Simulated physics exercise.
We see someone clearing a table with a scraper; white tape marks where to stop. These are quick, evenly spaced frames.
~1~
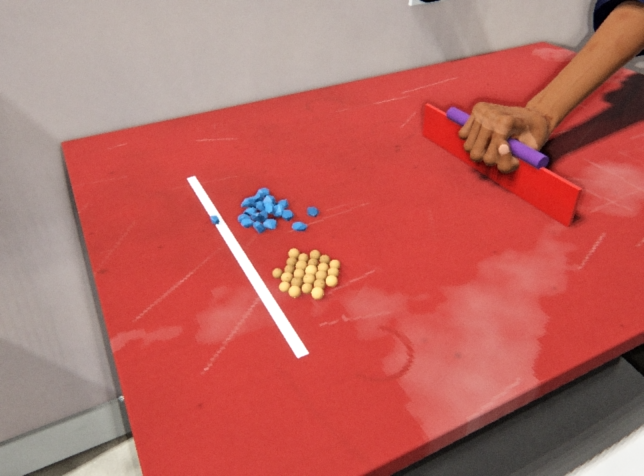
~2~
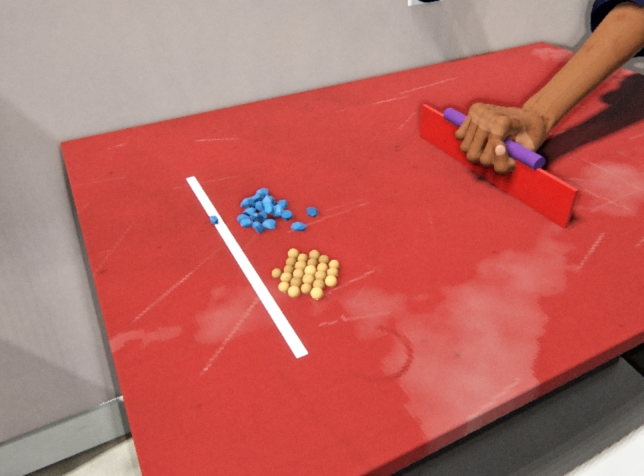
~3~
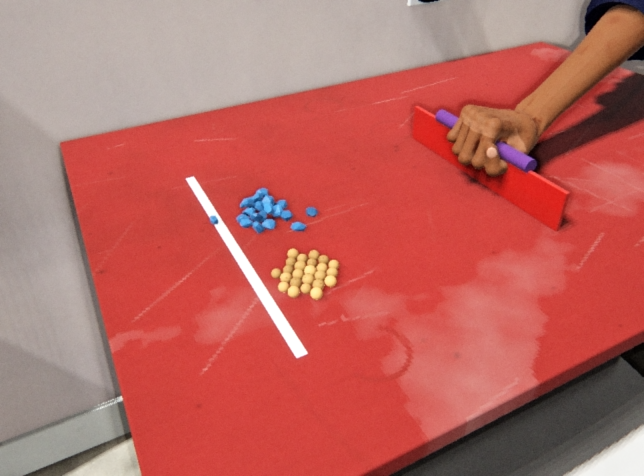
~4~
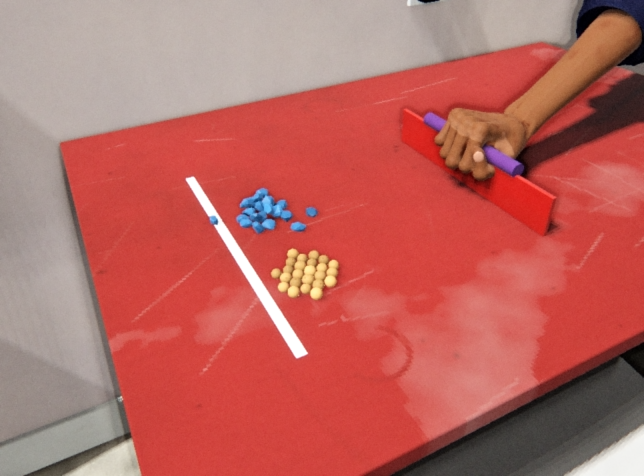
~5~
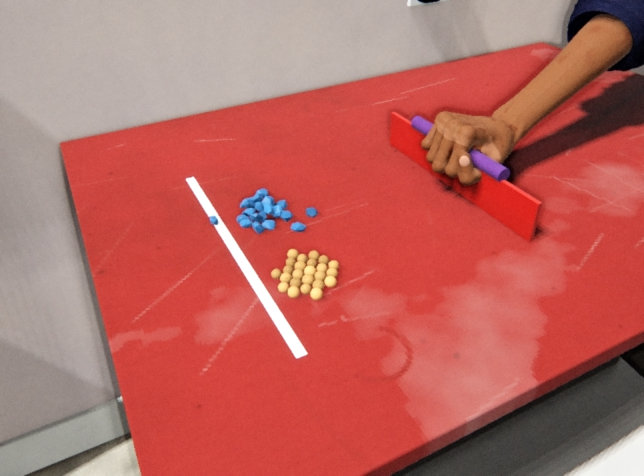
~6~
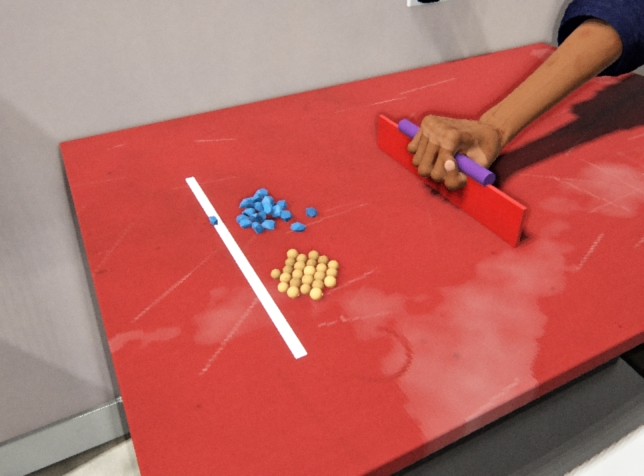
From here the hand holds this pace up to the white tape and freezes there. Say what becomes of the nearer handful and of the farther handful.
Here the nearer handful sends some to the floor, and the farther handful keeps clear of the drop.
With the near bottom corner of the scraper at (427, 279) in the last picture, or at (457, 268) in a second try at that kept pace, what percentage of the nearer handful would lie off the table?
Lab note: Share about 100 per cent at the first pace, 100 per cent at the second.
Then, 0.42 s past the last view, scraper still moving, near (337, 184); nearer handful all on the table, its front near (283, 288); farther handful all on the table, its front near (214, 221).
Then, 0.85 s past the last view, scraper stopped at the white tape; nearer handful all on the table, its front near (188, 327); farther handful all on the table, its front near (174, 236).
Then, 1.13 s past the last view, scraper stopped at the white tape; nearer handful a small part over the edge; farther handful all on the table, its front near (182, 262).
Finally, scraper stopped at the white tape; nearer handful all over the edge; farther handful all on the table, its front near (182, 262).
